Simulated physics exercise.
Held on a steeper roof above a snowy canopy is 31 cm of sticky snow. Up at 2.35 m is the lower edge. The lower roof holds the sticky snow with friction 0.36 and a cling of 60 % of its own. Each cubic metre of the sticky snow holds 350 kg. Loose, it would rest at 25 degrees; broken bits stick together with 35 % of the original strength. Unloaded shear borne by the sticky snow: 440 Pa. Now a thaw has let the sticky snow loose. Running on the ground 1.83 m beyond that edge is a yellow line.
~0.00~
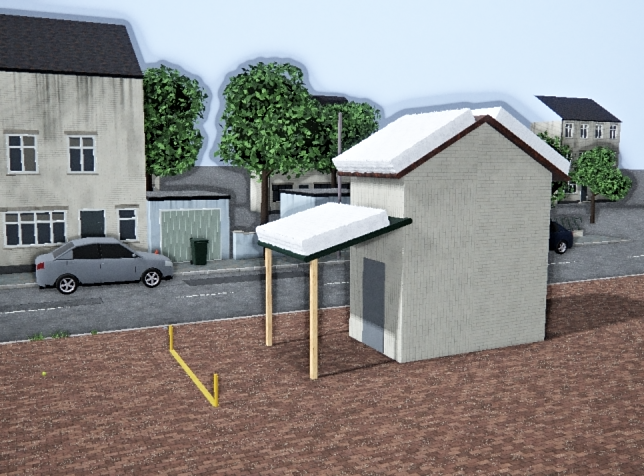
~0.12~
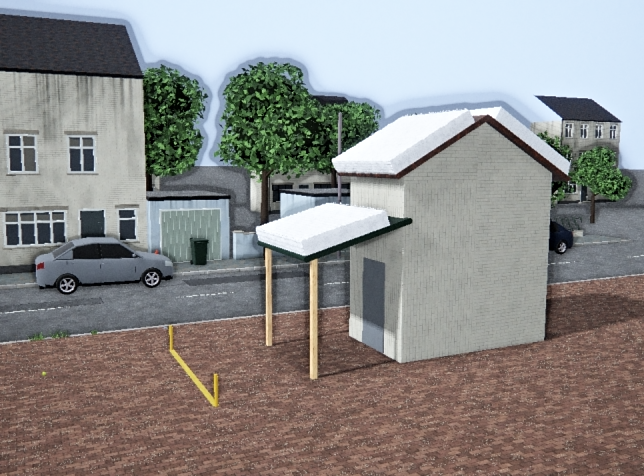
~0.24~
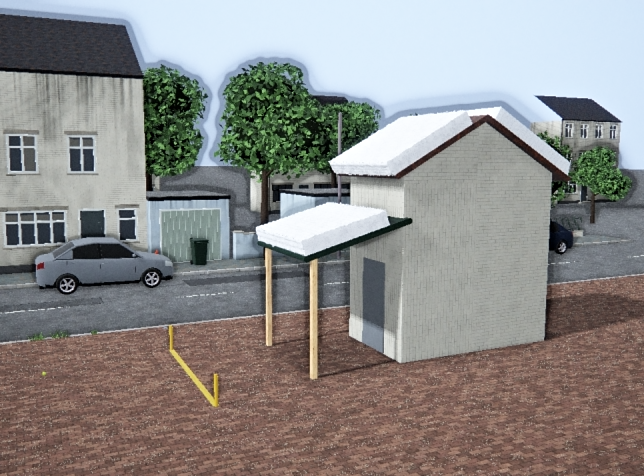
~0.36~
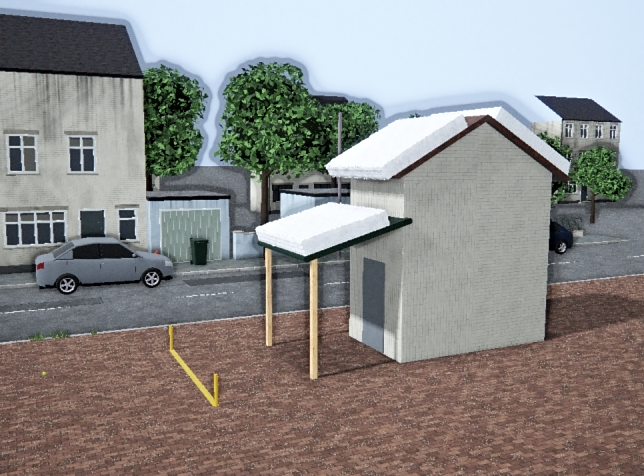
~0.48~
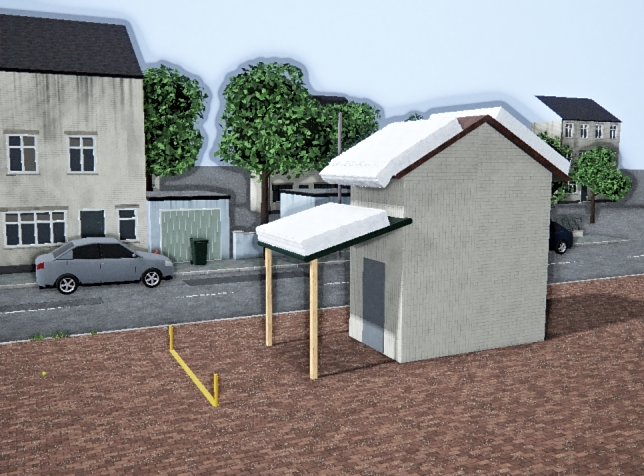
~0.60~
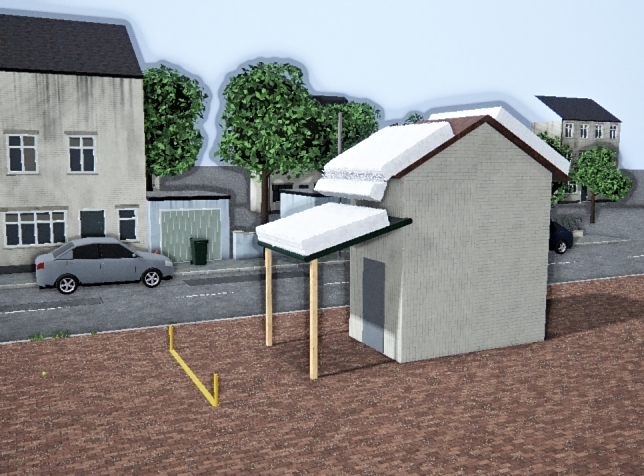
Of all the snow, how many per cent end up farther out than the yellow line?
I would say about 25 per cent of all the snow ends up past the yellow line.
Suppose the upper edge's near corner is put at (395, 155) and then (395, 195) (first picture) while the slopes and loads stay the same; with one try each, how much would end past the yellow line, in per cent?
35 per cent, then 6 per cent.
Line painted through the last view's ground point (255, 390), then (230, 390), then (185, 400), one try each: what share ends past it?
About 45 %, 35 %, 18 %.
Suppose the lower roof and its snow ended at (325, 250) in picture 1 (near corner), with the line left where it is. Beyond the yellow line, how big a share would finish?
25 %.
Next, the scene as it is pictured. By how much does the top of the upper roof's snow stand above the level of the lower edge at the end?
0.8 m, give or take.
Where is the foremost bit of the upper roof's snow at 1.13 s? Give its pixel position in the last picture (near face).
Near (322, 229), I'd say.
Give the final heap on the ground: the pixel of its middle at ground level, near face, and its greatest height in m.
Middle around (230, 390); height roughly 0.4 m.
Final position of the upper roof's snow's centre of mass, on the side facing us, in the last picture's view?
That point lands roughly at (242, 346).
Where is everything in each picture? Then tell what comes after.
Front end of the sticky snow at (395, 171), in the first picture.
Front end of the sticky snow at (394, 160), its middle shifted 2.4 cm, 1 % of it past the upper edge, in one piece, in the second picture.
Front end of the sticky snow at (392, 162), its middle shifted 9.5 cm, 4 % of it past the upper edge, in one piece, in the third picture.
Front end of the sticky snow at (387, 168), its middle shifted 22 cm, 10 % of it past the upper edge, in one piece, in the fourth picture.
Front end of the sticky snow at (380, 171), its middle shifted 39 cm, 18 % of it past the upper edge, cracking, in the fifth picture.
Front end of the sticky snow at (372, 189), its middle shifted 61 cm, 28 % of it past the upper edge, cracking, in the sixth picture.
By 1.13 s, none is below the lower edge and 0 % is past the line.
By 1.75 s, 17 % is below the lower edge and 0 % is past the line.
By 2.38 s, 60 % is below the lower edge and 18 % is past the line.
By 3.00 s, 64 % is below the lower edge and 25 % is past the line.
By 3.40 s, at the end, 64 % is below the lower edge and 25 % is past the line.
